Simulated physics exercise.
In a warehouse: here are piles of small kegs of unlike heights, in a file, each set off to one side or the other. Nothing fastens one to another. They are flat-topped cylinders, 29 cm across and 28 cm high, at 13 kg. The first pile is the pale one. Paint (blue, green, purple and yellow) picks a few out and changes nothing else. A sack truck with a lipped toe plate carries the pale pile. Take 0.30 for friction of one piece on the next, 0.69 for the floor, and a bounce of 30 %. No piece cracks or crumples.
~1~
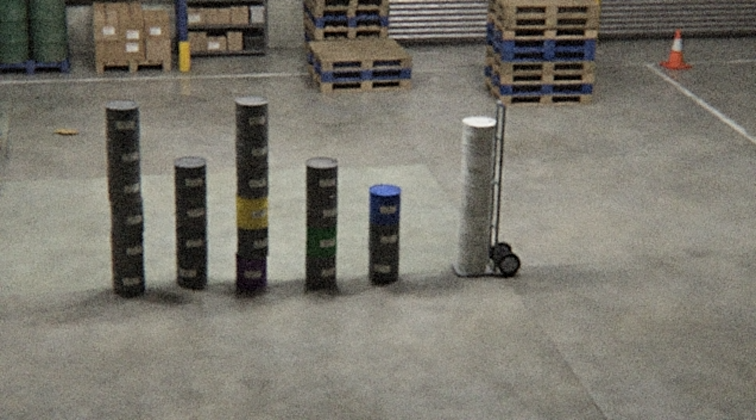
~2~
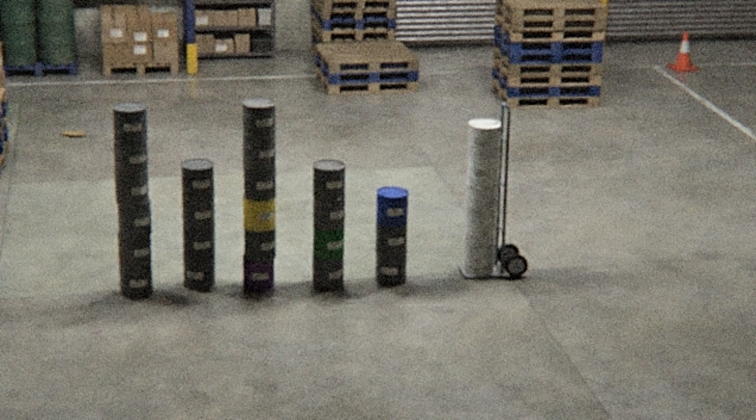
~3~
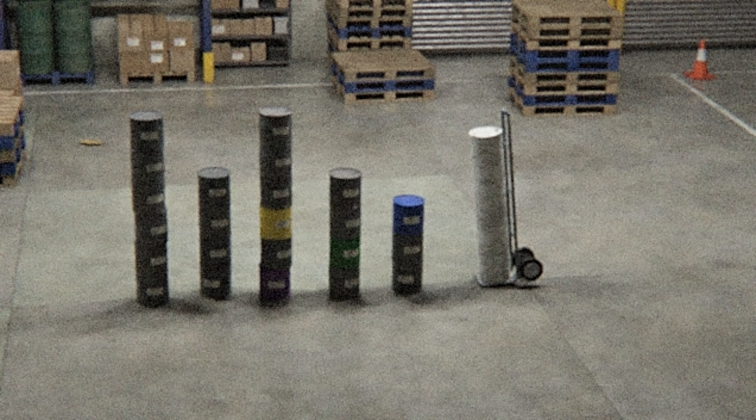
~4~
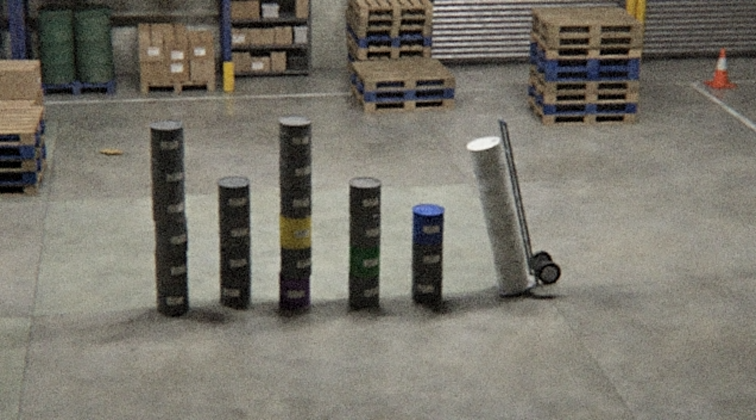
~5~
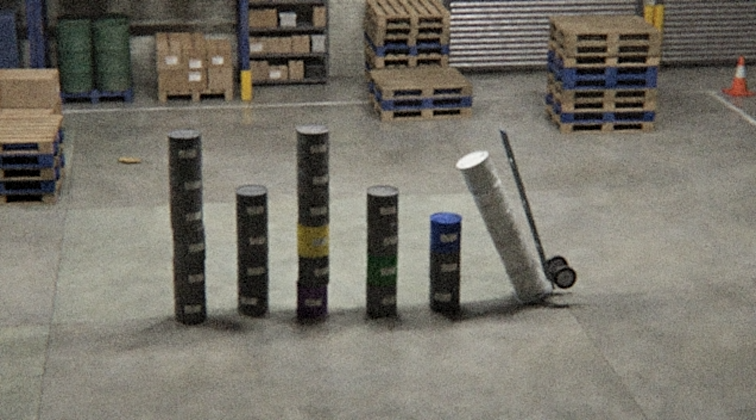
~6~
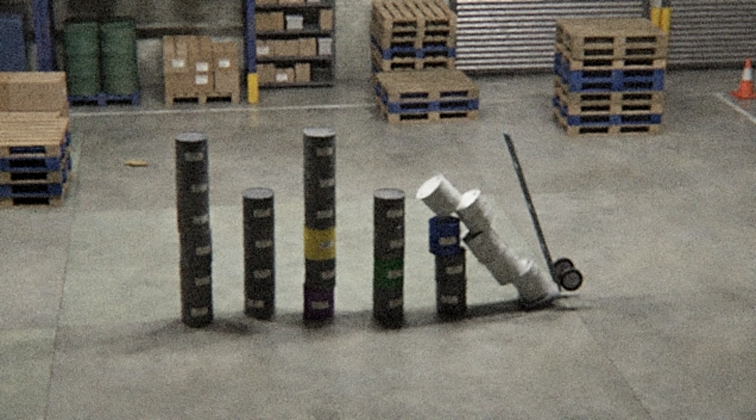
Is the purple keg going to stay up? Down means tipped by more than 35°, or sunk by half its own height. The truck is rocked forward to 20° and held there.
It remains up.
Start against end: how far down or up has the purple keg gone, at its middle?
About 0 cm lower.
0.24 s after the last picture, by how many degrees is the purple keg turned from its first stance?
Some 0°.
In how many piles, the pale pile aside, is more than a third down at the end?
2 in all.
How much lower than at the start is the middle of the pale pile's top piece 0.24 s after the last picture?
Some 30 cm lower.
Then, 0.24 s later than the last frame, 5 of the pale pile down; none of the 23 other kegs down, 4 disturbed; purple keg unmoved; blue keg tilted 10°.
Then, 0.76 s later than the last frame, 5 of the pale pile down; none of the 23 other kegs down, 6 disturbed; purple keg unmoved; blue keg tilted 35°, 11 cm lower.
Then, 1.36 s later than the last frame, 5 of the pale pile down; 2 of the 23 other kegs down; purple keg unmoved; blue keg on its side.
Then, 1.84 s later than the last frame, 5 of the pale pile down; 6 of the 23 other kegs down; purple keg unmoved; blue keg on its side.
When it is over, 5 of the pale pile down; 6 of the 23 other kegs down; purple keg unmoved; green keg on its side; blue keg on its side. In pixels of the last frame, middles, purple keg near (319, 299), green keg near (328, 312).
